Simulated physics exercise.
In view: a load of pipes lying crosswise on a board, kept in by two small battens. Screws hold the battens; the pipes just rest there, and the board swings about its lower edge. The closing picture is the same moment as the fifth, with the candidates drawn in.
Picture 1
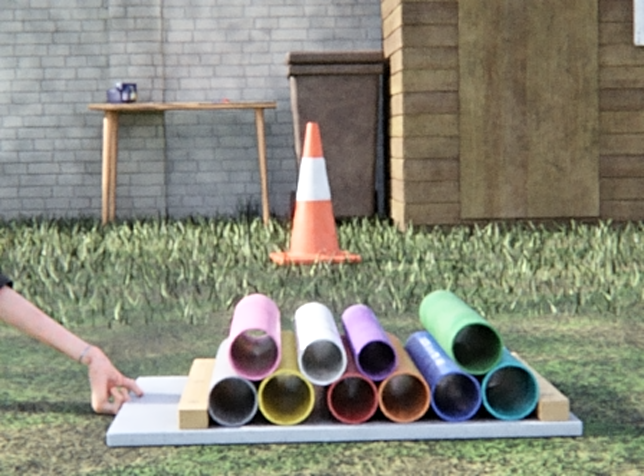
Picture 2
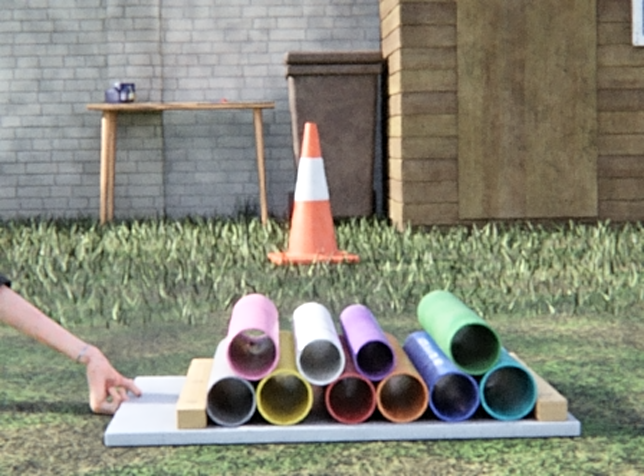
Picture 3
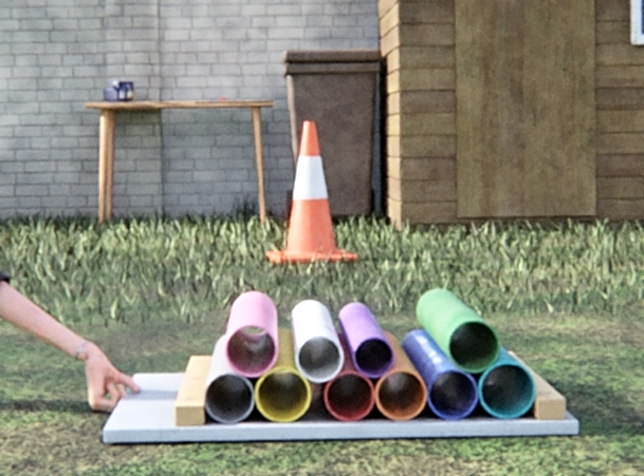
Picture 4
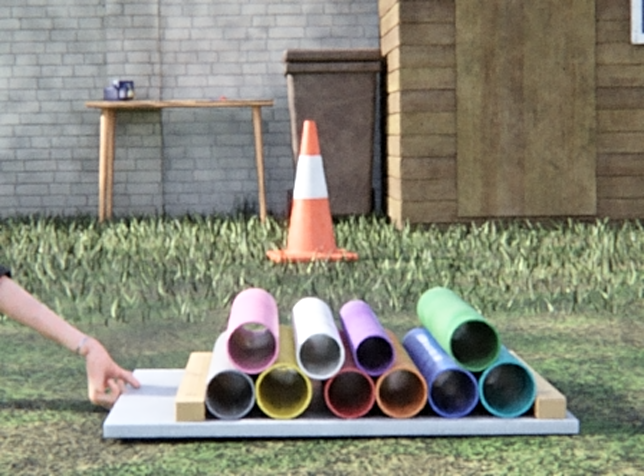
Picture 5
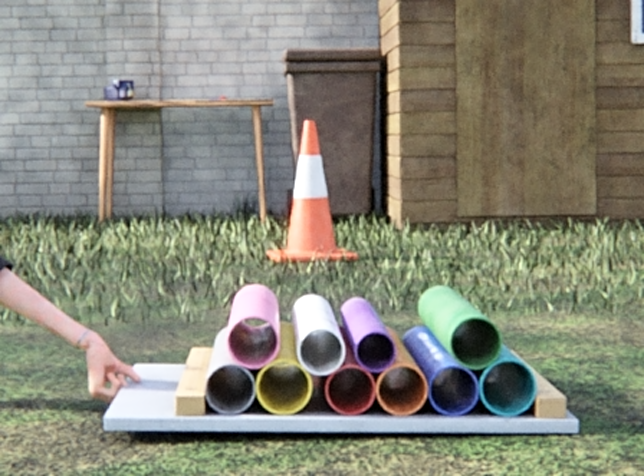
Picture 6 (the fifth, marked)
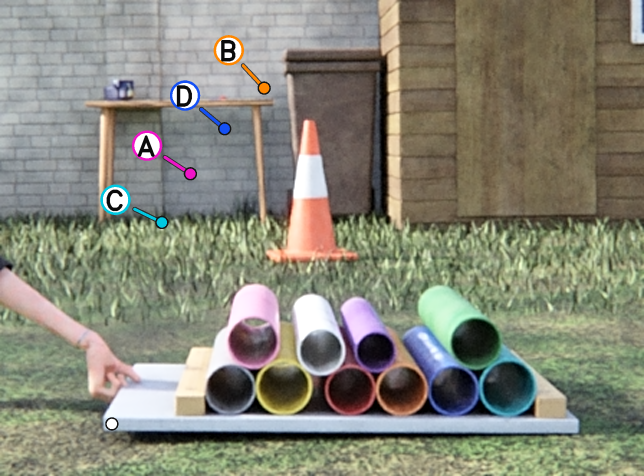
A hand slightly lifts the left end of a board stacked with colourful pipes.
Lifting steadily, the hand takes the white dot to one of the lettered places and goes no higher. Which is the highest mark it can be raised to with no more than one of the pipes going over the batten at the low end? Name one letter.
The last mark within the limit is C.
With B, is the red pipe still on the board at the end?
Yes, with B.
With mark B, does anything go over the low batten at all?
At B: Yes.
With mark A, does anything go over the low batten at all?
Yes.
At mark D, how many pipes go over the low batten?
It comes to four.
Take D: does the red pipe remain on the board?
Yes, with D.
On the marked copy, A at (191, 174); B at (264, 88); C at (162, 222); D at (225, 129); the white dot at (112, 424).
Taking C. A third of the way, board at 16°.
Two thirds of the way, board at 27°.
When it is over, board at 27°, none over the low batten.
As for the rest, A four over the low batten (pink, green, white, purple); B four over the low batten (pink, green, white, purple); D four over the low batten (pink, green, white, purple).
